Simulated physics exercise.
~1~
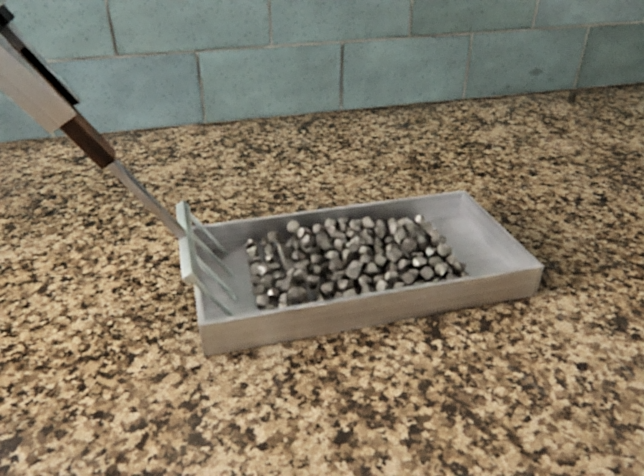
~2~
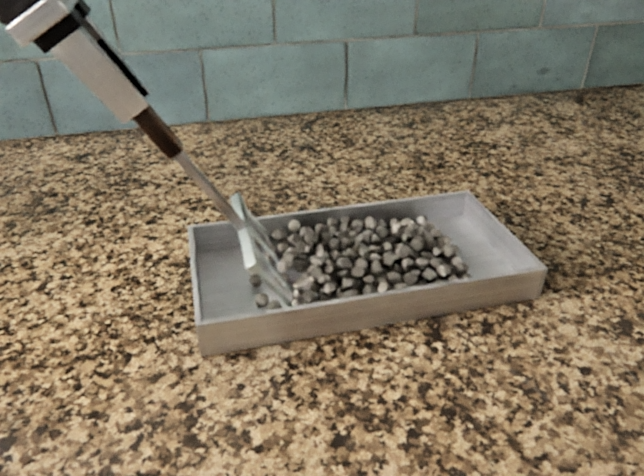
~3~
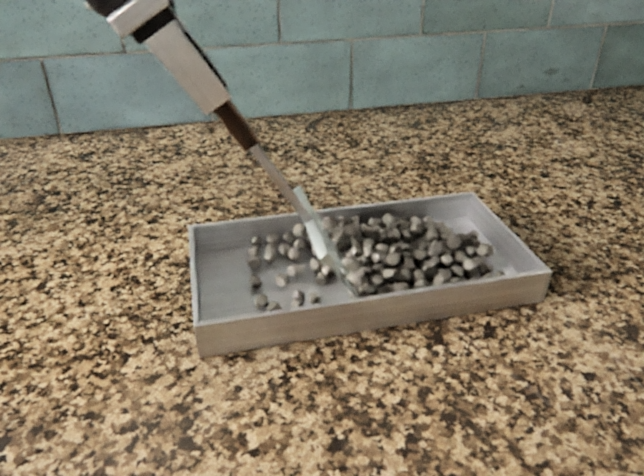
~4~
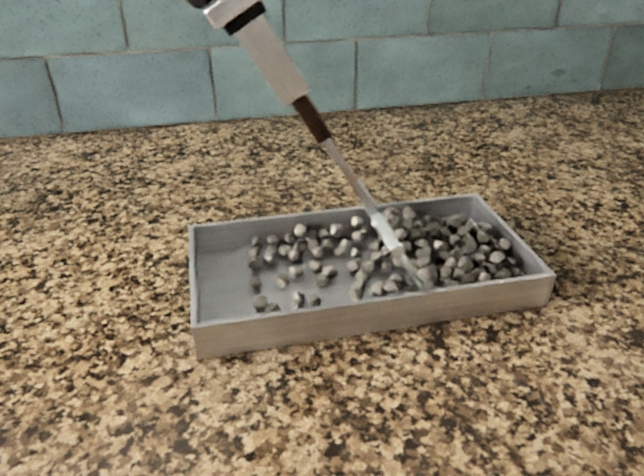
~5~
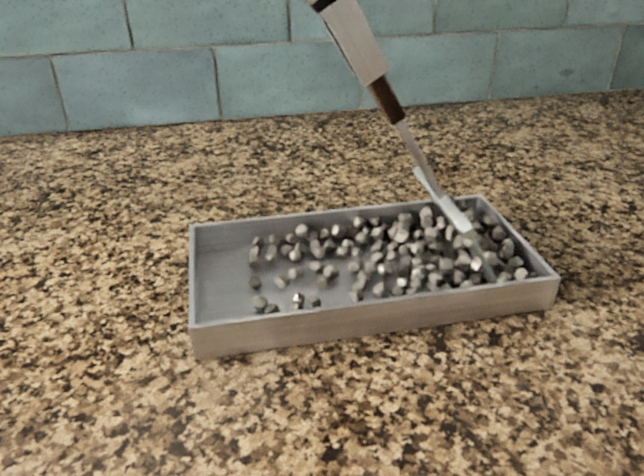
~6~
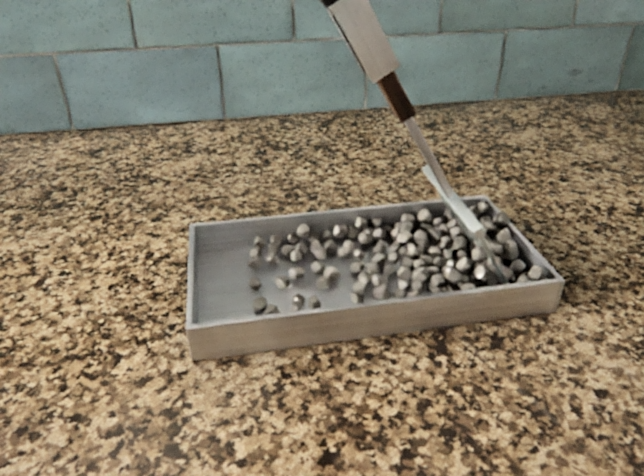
A shallow gray trough full of small dark gray pebbles sits on a speckled brown granite counter, seen from slightly above, with blue-green tiles behind. A robot arm reaches in from the upper left, holding a fork with pale tines at the trough's left end. The fork sweeps right into the pebbles, pushing many ahead and leaving a loose scatter behind it. It continues to the right end, where the pebbles crowd together. The fork finally rests among them near the far right wall, with the pebbles still inside the trough.
